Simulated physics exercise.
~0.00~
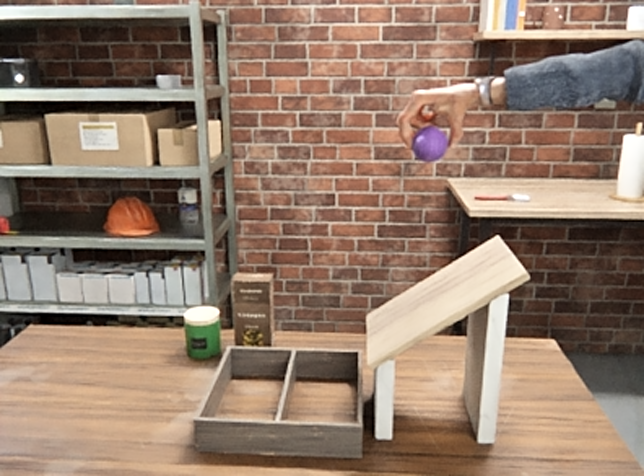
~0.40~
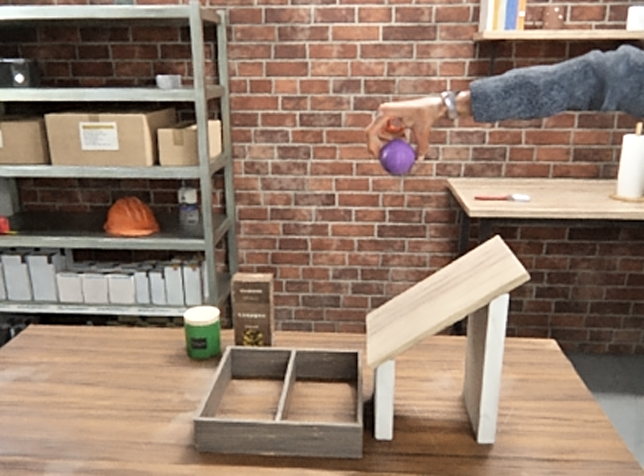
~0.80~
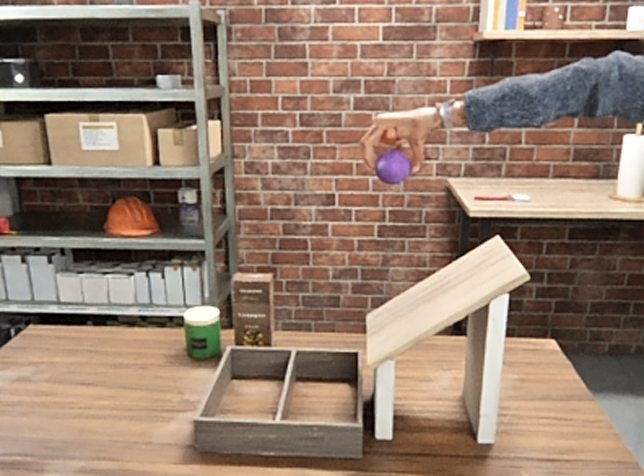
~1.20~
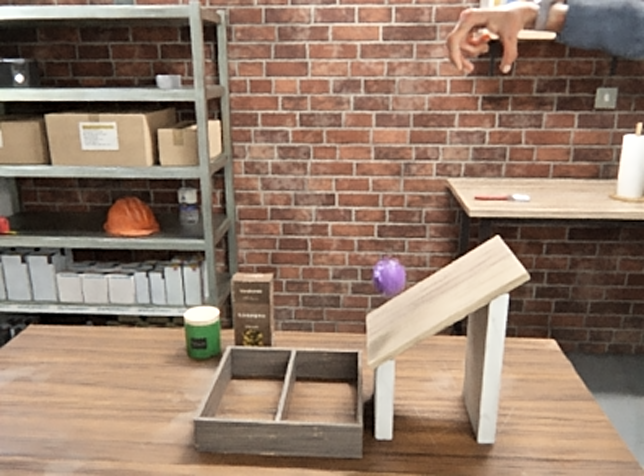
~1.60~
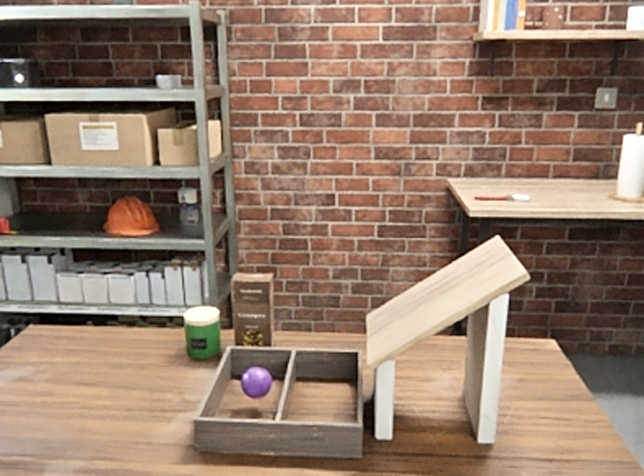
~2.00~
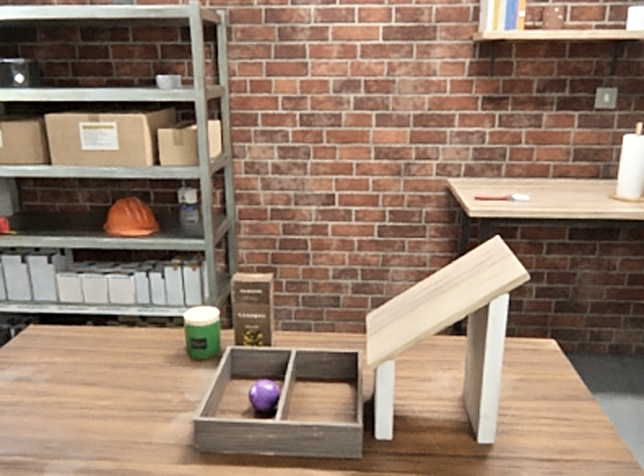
The clip shows a hand holding a purple onion above a sloping board, moving it left and releasing it, then withdrawing. The onion drops to the board's lower end, travels left and settles in the tray's farther bay, while a green jar and brown carton stay still.
